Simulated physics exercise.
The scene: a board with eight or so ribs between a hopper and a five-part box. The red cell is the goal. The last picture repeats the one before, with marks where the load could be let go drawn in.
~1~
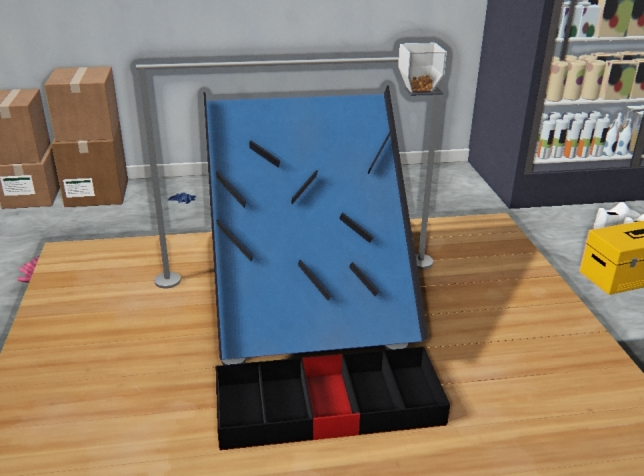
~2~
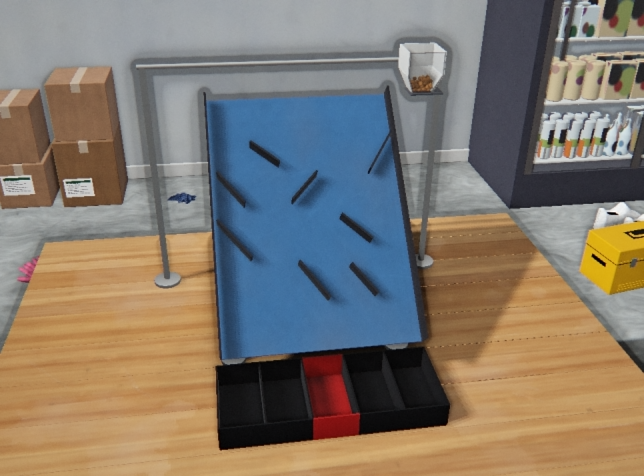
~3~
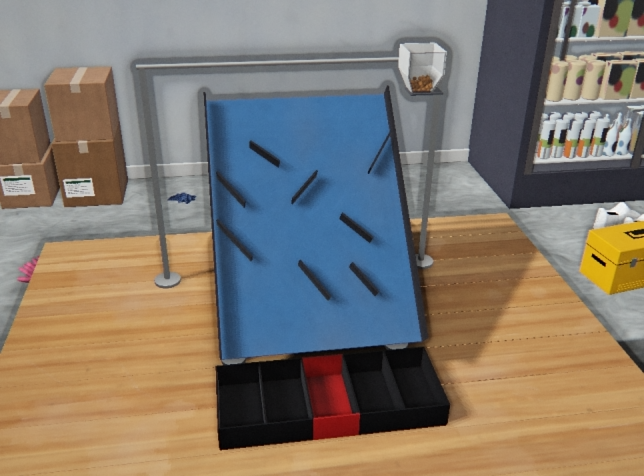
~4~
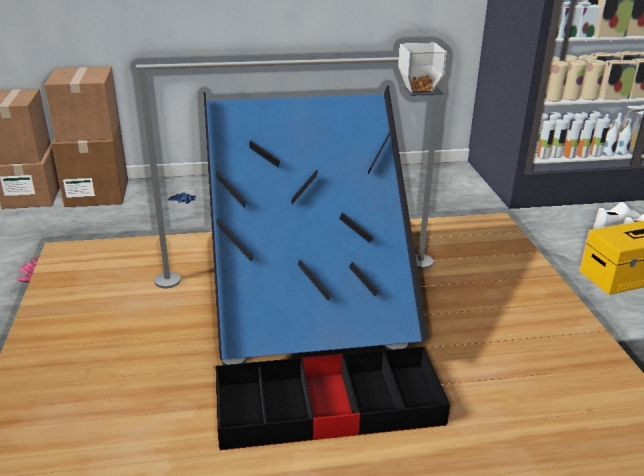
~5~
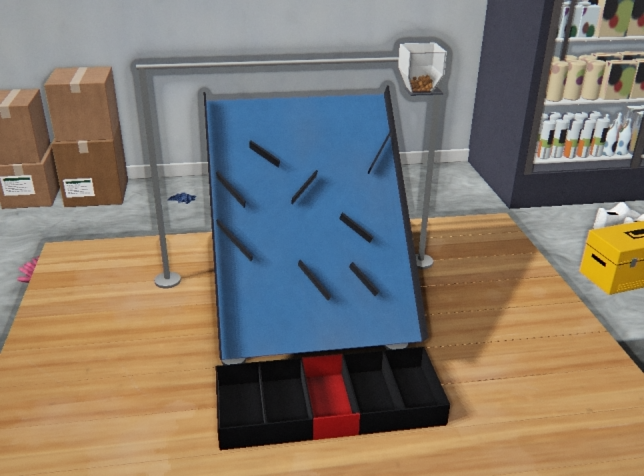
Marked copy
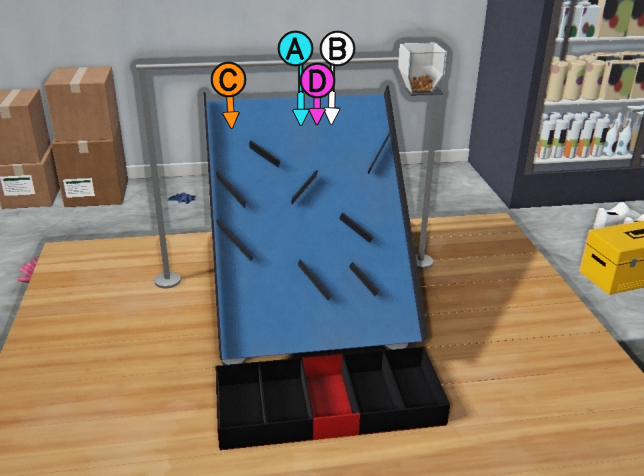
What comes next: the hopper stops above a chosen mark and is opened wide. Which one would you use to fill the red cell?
C works best here.
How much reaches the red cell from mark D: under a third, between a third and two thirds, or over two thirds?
Mark D gives under a third.
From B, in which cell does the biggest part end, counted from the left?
The fifth from the left.
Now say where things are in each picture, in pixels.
Hopper (420, 83), roasted chickpeas, door shut, in the first picture.
Ribs (250, 141) to (280, 161), (371, 168) to (391, 130), (217, 171) to (245, 202), in the second picture.
Ribs (293, 198) to (317, 170), (217, 219) to (252, 256), (342, 213) to (373, 238), in the third picture.
Ribs (300, 260) to (331, 297), (352, 262) to (379, 292), in the fourth picture.
Red cell (336, 425), number 3 of 5 from the left, in the fifth picture.
On the marked copy, mark A meets the board at (300, 119); mark B meets the board at (331, 118); mark C meets the board at (231, 122); mark D meets the board at (316, 118).
For mark A, just a few in the red cell, almost all in other cells, just a few outside the box.
For mark B, about a tenth in the red cell, almost all in other cells.
For mark C, roughly two thirds in the red cell, roughly a third in other cells, just a few held on the board, just a few outside the box.
For mark D, about a tenth in the red cell, the larger part in other cells, just a few outside the box.
